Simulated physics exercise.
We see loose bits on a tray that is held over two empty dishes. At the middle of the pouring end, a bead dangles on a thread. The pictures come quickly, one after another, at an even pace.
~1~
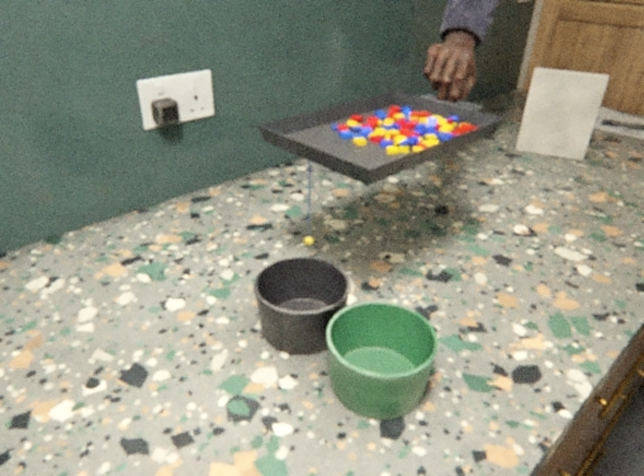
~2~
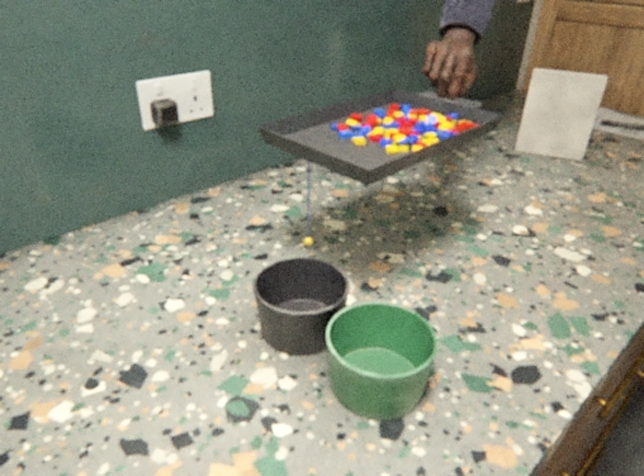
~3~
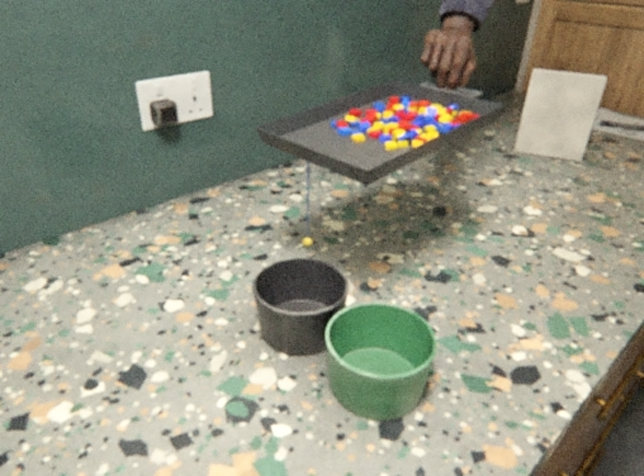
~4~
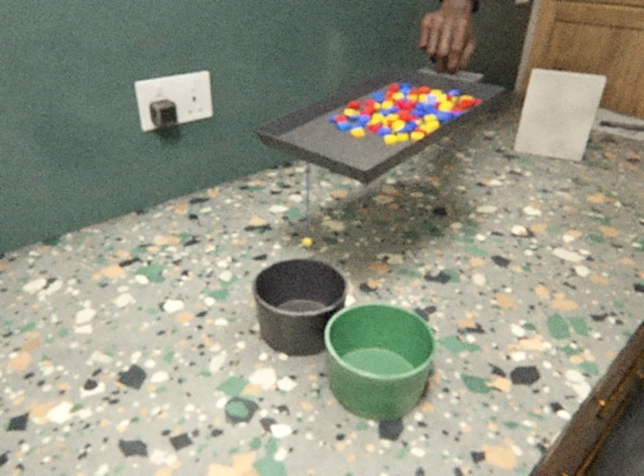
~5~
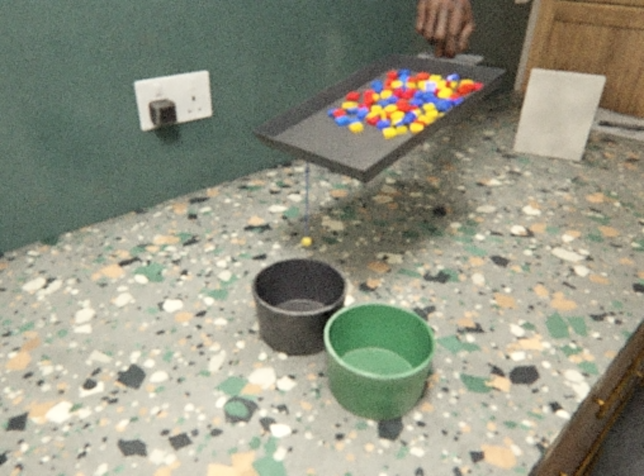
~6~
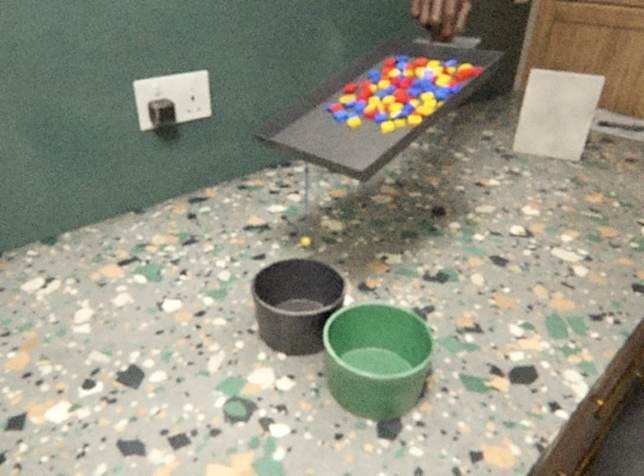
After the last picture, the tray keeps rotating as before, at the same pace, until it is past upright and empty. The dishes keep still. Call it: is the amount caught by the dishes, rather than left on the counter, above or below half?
Below half.
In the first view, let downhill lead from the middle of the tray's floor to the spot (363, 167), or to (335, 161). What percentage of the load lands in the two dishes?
50 and 60 per cent, in that order.
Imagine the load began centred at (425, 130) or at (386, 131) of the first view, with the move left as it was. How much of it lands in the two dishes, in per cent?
You'd get about 40 per cent first and about 30 per cent second.
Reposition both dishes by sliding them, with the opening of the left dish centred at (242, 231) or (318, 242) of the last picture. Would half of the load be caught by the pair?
In the first position past half, in the second shy of half.
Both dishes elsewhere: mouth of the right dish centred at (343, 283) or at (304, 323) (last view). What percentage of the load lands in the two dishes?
About 60% on the first try and 40% on the second.
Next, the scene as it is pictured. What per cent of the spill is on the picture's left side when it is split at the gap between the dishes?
About 100 %.
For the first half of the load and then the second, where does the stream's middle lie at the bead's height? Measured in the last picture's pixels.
At (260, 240) for the first part, then at (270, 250) for the others.
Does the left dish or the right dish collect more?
That's the left side.
Soon after the last picture, tray tipped steeply; most on the tray; about a quarter in the air.
A little later, tray tipped past a quarter turn; about half on the tray; a small part in the left dish; about a third outside both; a small part in the air.
Later still, tray tipped past a quarter turn; about a third in the left dish; about two thirds outside both.
At rest, tray tipped past a quarter turn; none in the right dish; about a third in the left dish; about two thirds outside both.
